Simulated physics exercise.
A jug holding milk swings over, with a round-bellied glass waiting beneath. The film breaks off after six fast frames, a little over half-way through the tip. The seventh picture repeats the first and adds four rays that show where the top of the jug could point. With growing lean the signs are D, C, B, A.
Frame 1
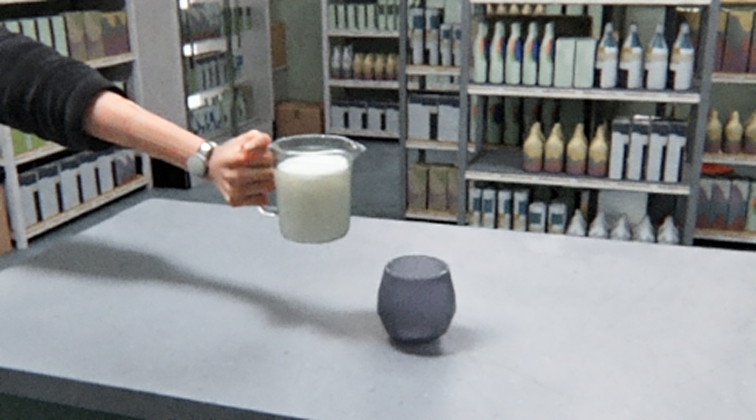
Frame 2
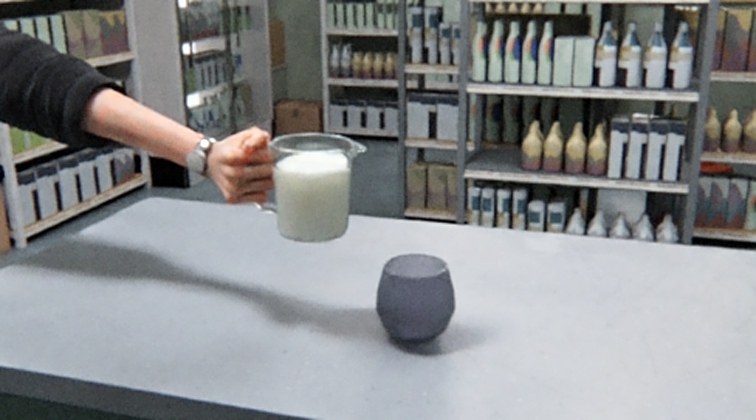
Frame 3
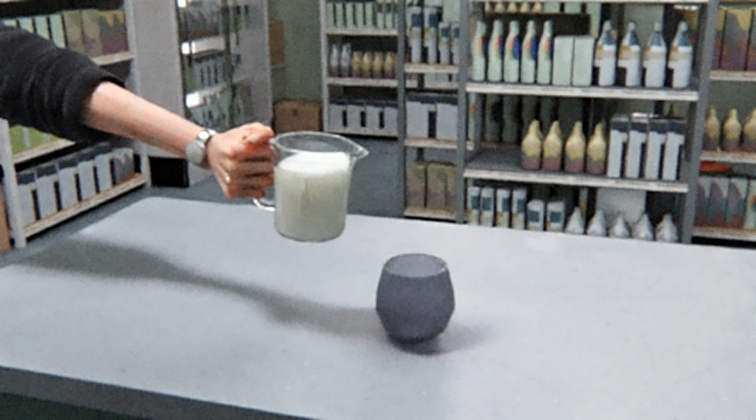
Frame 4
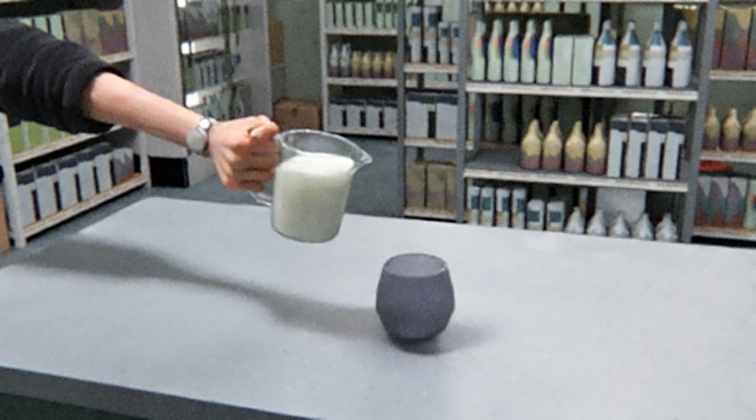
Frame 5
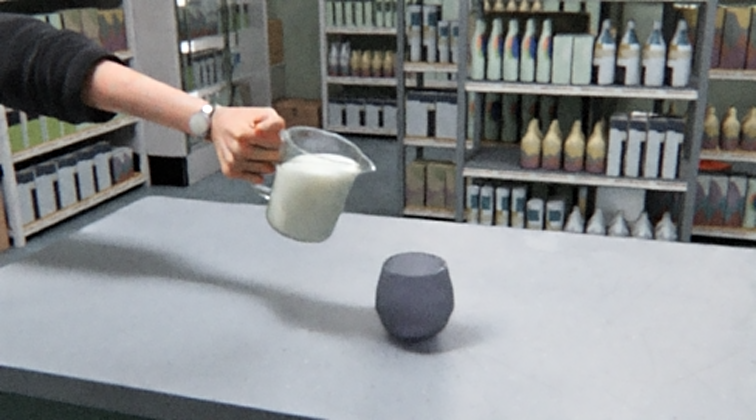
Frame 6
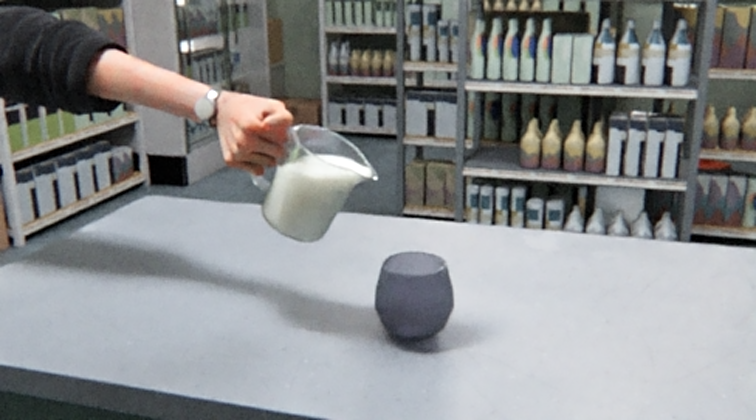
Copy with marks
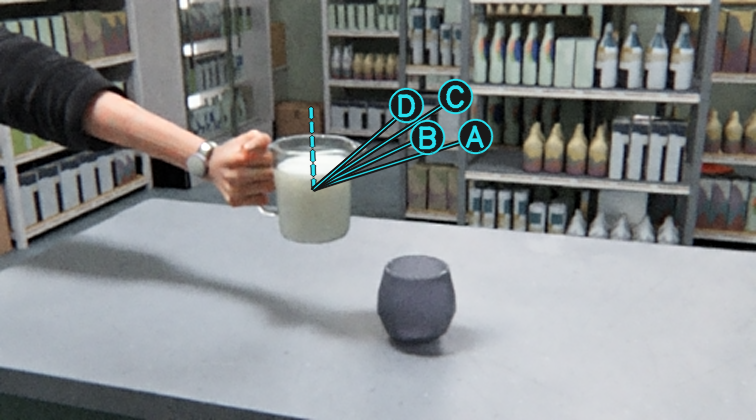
A hand held a clear glass jug of milk above a gray table, near a dark round-bellied glass, and after staying upright briefly, slowly tilted the jug to the right, with no milk leaving it.
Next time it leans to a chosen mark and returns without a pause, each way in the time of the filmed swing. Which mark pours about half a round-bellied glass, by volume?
B is best.
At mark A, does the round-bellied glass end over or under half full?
Over half.
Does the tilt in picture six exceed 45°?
No.
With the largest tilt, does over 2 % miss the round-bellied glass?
No.
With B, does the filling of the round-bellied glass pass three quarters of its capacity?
No, it does not.
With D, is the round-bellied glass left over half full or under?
Under half.
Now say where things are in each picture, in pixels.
Upright, lip at (363, 150); rim of the round-bellied glass round (417, 266); nothing has left yet.
Upright, lip at (363, 150); nothing has left yet.
Tipped about 6°, lip at (366, 154); nothing has left yet.
Tipped about 12°, lip at (370, 161); nothing has left yet.
Tipped about 20°, lip at (373, 169); nothing has left yet.
Tipped about 28°, lip at (375, 178); nothing has left yet.
On the marked copy, A at (459, 142); B at (411, 142); C at (441, 106); D at (395, 118).
For mark A, the round-bellied glass ends with about 62 % of what it can hold.
For mark B, the round-bellied glass ends with about 48 % of what it can hold.
For mark C, the round-bellied glass ends with about 35 % of what it can hold.
For mark D, the round-bellied glass ends with about 25 % of what it can hold.
